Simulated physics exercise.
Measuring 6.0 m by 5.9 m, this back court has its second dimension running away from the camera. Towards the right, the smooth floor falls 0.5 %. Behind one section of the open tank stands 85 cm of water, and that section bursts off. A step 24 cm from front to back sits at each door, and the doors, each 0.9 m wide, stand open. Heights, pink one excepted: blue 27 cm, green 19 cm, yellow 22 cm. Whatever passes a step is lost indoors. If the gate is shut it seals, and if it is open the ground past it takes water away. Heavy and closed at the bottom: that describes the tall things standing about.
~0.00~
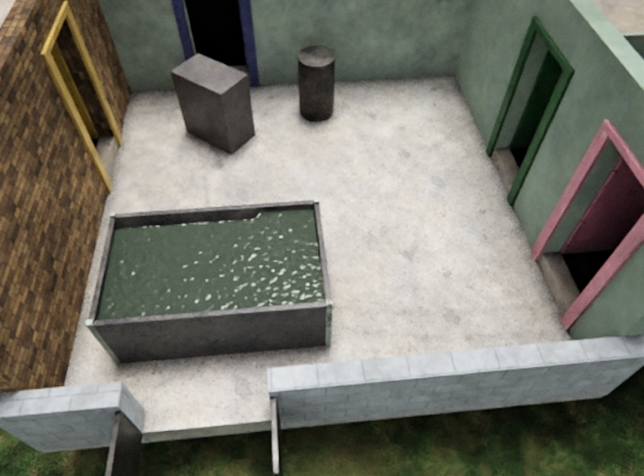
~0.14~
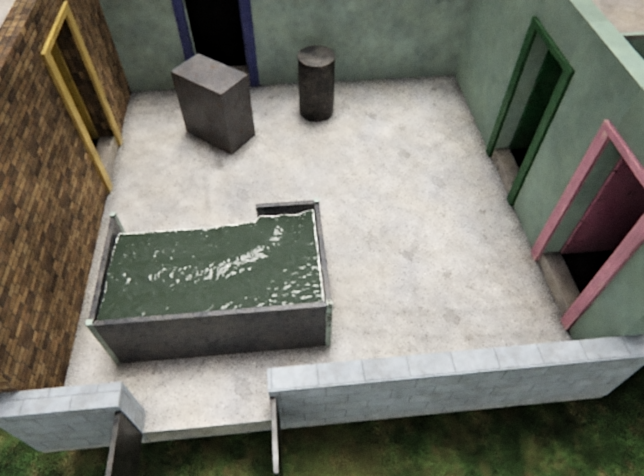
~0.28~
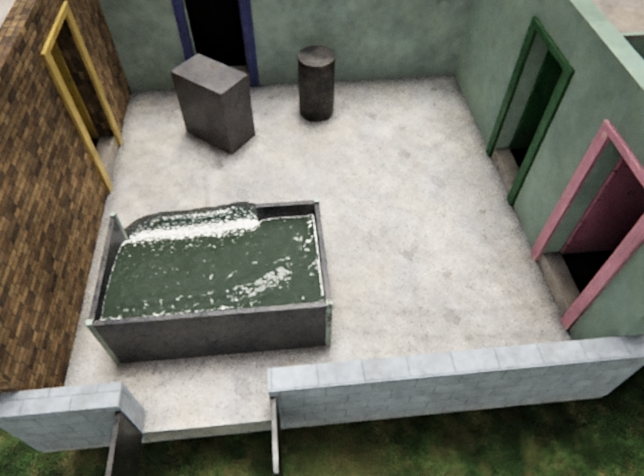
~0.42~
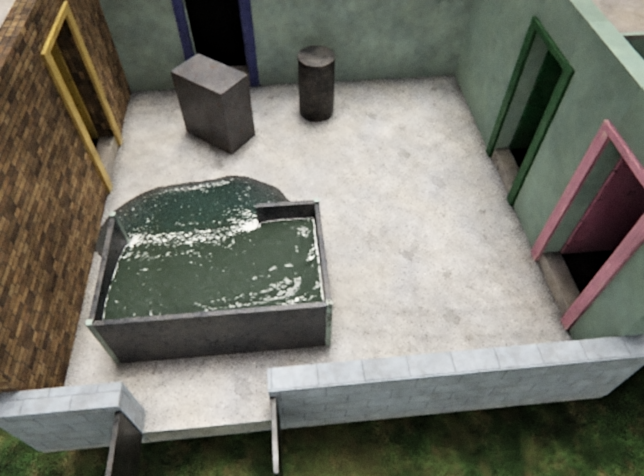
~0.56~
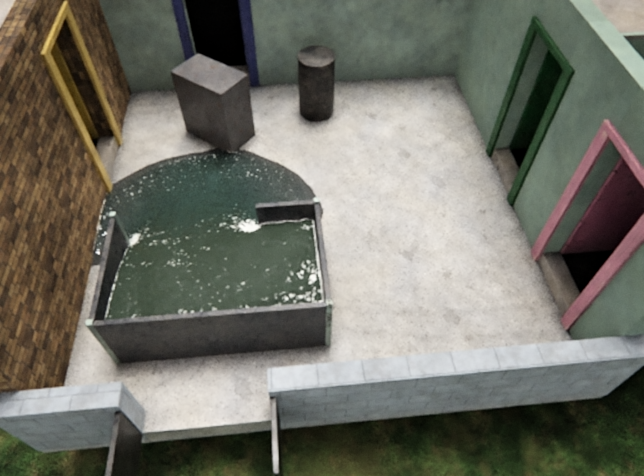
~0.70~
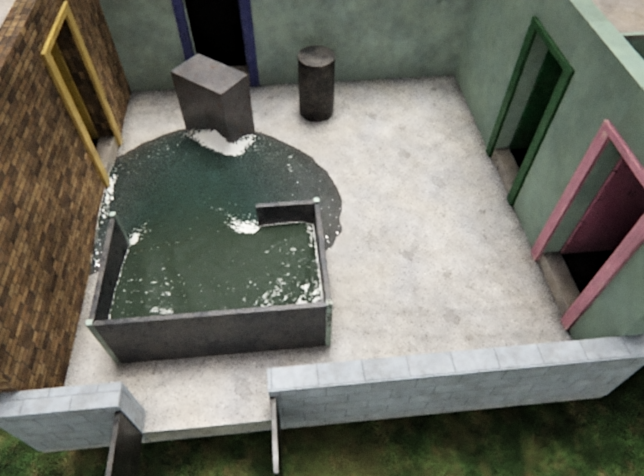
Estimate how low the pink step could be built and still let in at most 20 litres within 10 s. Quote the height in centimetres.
I would say 11.5 cm or so.
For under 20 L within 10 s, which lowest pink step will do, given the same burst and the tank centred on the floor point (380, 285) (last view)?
It should be around 9.5 cm high.
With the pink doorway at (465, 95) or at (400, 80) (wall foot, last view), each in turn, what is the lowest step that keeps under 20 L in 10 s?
Around 23 and 10.5 cm respectively.
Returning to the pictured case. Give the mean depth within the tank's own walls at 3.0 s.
I'd put it at some 19 centimetres on average.
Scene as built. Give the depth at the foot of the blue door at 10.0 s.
It stands about 4.5 centimetres deep.
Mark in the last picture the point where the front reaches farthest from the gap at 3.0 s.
I'd put the front's tip around (454, 79).
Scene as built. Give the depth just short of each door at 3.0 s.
Door by door, in centimetres - blue 20, green 0, yellow 23, pink 0.
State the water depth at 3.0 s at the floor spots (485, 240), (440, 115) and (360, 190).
Depth: About 0, 2, 0 cm.
After 1.4 s water covers 35 % of the floor, deepest (82 cm) near (131, 95); it has not reached the pink door.
After 3.0 s water covers 55 % of the floor, deepest (40 cm) near (293, 106); it has not reached the pink door.
After 10.0 s water covers 95 % of the floor, deepest (18 cm) near (533, 257); 16 cm at the pink door, 0 litres in over its 19 cm step.
At the pink door as built, the water arrived by 4.4 s and peaked near 16 cm at 8.8 s.
Run again over the same 10 s with other heights there, 36 litres in over 9.5 cm, 12 litres over 13 cm. The limit of 20 litres is kept from about 11.5 cm up.
